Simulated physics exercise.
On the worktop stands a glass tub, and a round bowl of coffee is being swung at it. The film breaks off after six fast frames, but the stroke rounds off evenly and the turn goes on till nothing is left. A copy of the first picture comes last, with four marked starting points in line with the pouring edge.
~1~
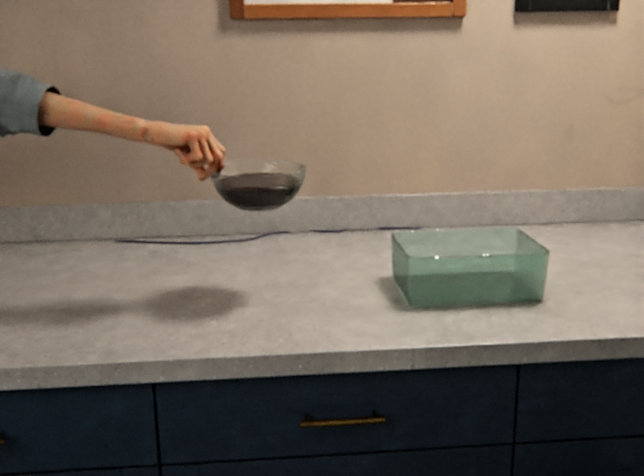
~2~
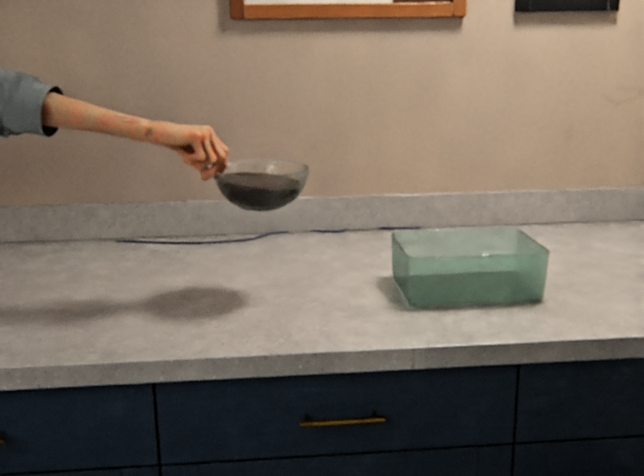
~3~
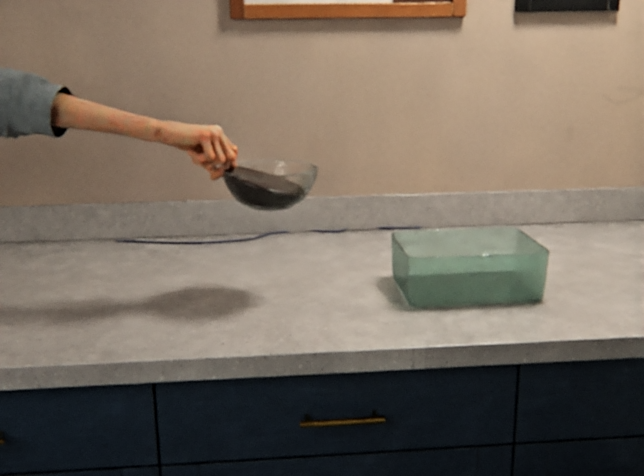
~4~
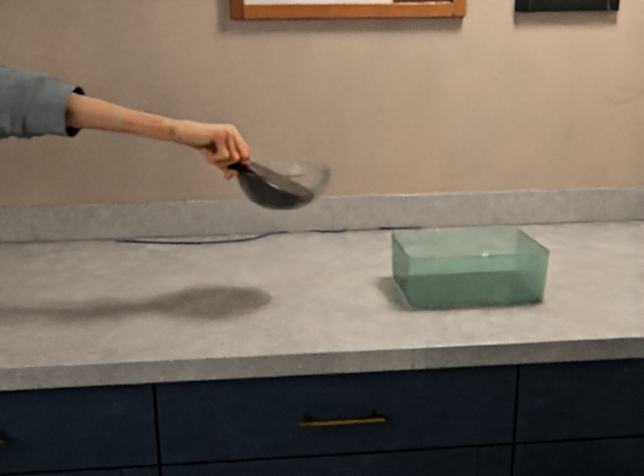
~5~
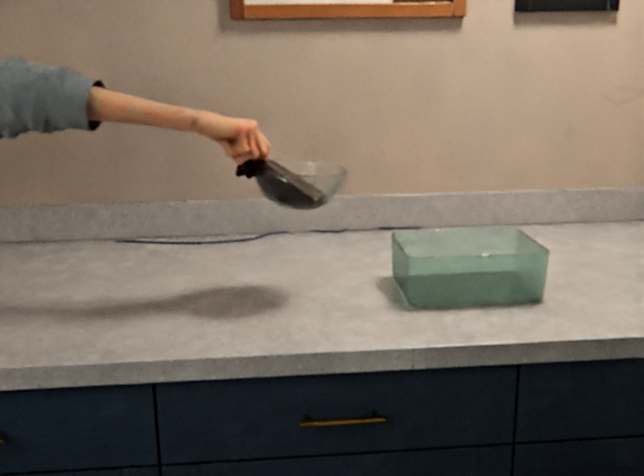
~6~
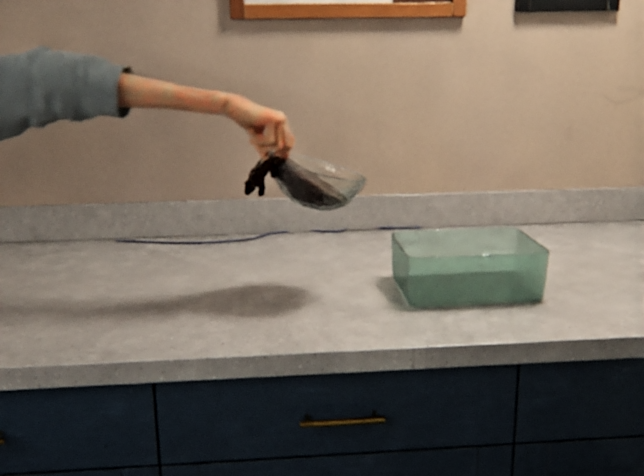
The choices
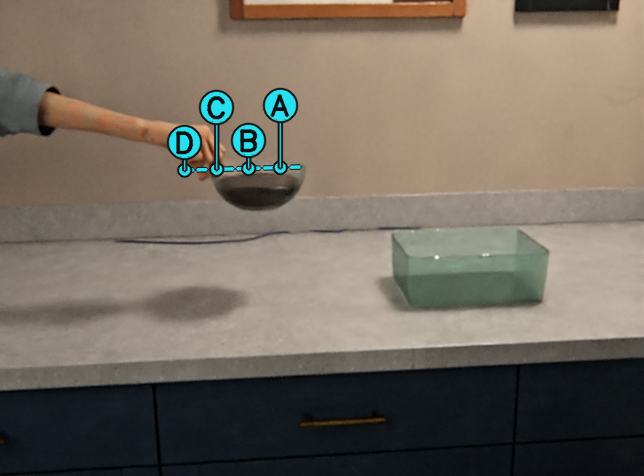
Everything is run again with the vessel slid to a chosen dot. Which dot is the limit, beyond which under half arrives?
Go for A.
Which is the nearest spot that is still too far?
That is spot B.
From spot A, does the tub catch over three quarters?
No, less.
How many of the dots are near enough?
One of the four.
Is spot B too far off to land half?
Yes, it does.
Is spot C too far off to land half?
Yes.
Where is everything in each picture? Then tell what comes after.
Upright, lip at (304, 166); tub from (407, 306) to (543, 300); nothing has left yet.
Upright, lip at (307, 166); nothing has left yet.
Upright, lip at (316, 166); nothing has left yet.
Upright, lip at (329, 166); coffee is over the rim, down to (245, 168).
Tipped about 5°, lip at (346, 169); coffee is over the rim, down to (239, 174).
Tipped about 15°, lip at (364, 177); coffee is over the rim, down to (249, 192).
On the marked copy, A at (280, 167); B at (248, 168); C at (216, 169); D at (184, 170).
With A, about 62 % lands in the tub, 30 % falls short and 8 % goes beside or beyond.
With B, about 36 % lands in the tub, 58 % falls short and 6 % goes beside or beyond.
With C, about 8 % lands in the tub, 88 % falls short and 4 % goes beside or beyond.
With D, about 0 % lands in the tub, 99 % falls short.
